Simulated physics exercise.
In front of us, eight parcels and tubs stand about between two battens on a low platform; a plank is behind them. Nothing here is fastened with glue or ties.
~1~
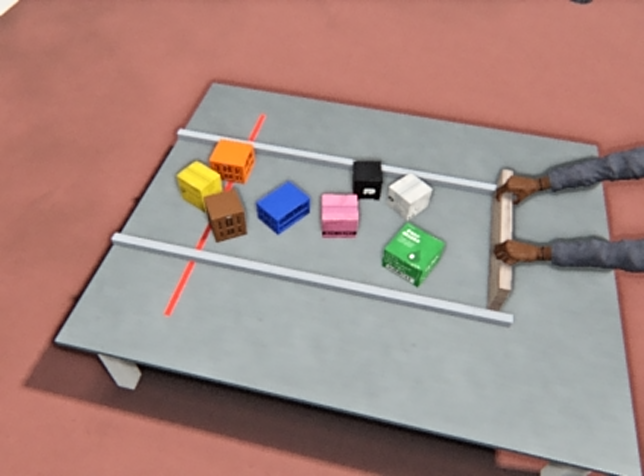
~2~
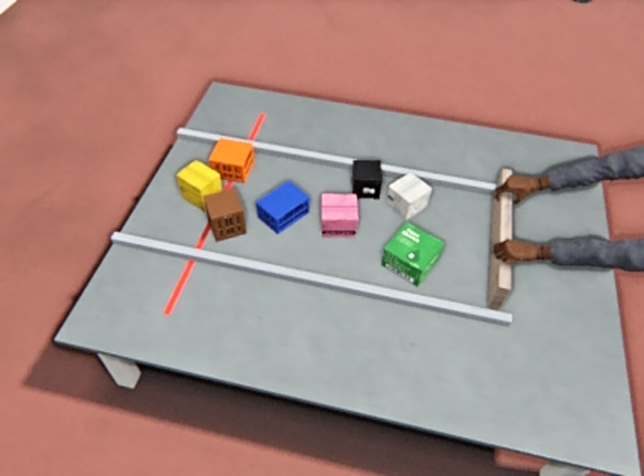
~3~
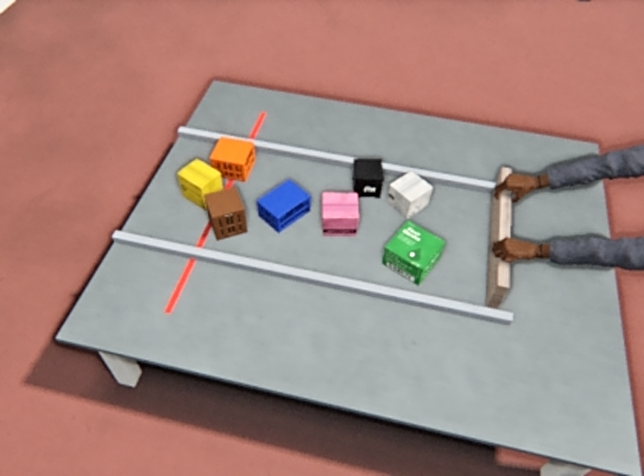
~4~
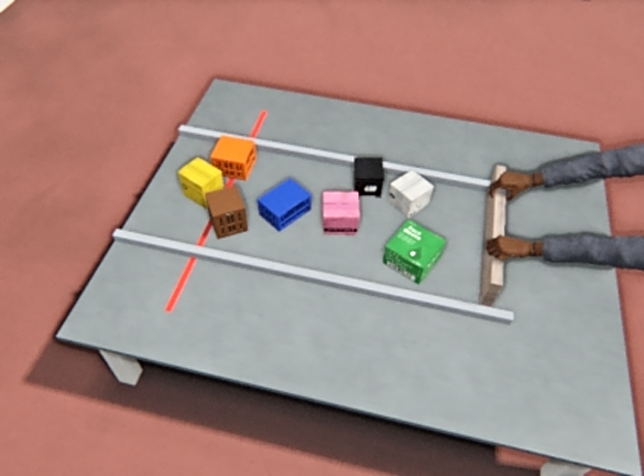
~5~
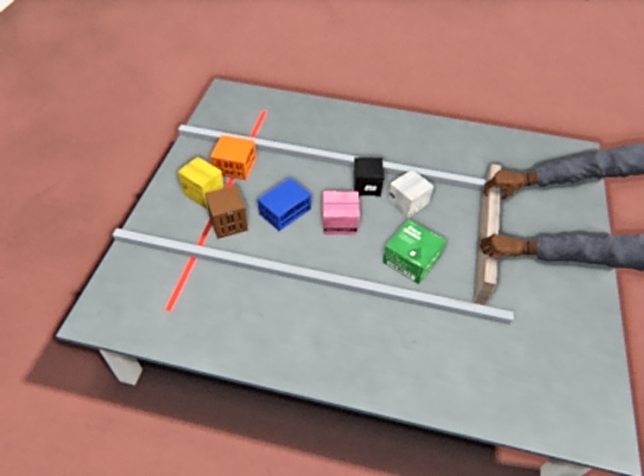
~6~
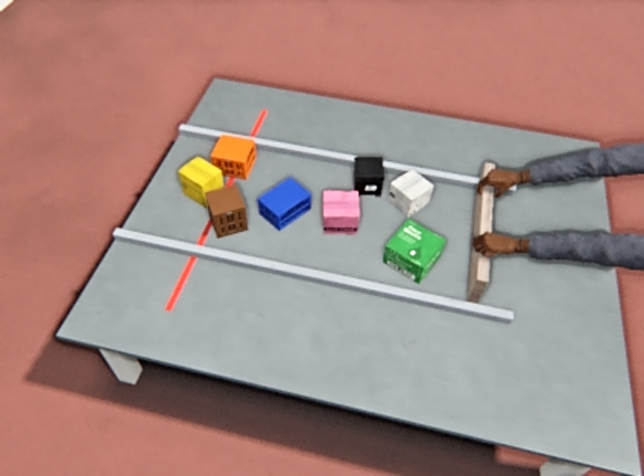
On a low grey platform, two hands held a wooden plank behind eight coloured boxes and crates lying between two rails, then slid it slightly left while the boxes stayed where they were.
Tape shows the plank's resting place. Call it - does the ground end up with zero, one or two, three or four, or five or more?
The ground ends up with one or two.
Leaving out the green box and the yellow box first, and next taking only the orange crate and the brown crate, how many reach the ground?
The first removal gives 0, the second gives 1.
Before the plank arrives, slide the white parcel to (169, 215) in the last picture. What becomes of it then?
In this case the white parcel does not stay.
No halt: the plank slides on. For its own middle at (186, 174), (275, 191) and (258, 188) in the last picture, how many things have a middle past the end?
Respectively 4, 0 and 0.
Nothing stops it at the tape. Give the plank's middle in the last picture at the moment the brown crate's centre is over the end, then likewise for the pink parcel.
I reckon its middle sits around (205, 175) and then around (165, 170).
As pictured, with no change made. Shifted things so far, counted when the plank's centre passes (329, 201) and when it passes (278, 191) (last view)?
At the first place 5, at the second 8.
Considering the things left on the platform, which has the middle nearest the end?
That's the brown crate.
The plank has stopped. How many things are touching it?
It ends up touching 4.
Early on, none off yet; yellow box at rest near (202, 183); orange crate at rest near (234, 157); brown crate at rest near (227, 212).
A while later, none off yet; yellow box travelled a little near (188, 181); orange crate travelled a little near (220, 151); brown crate travelled about its own width near (199, 208).
Finally, the number that fall off is one or two; lost, yellow box.
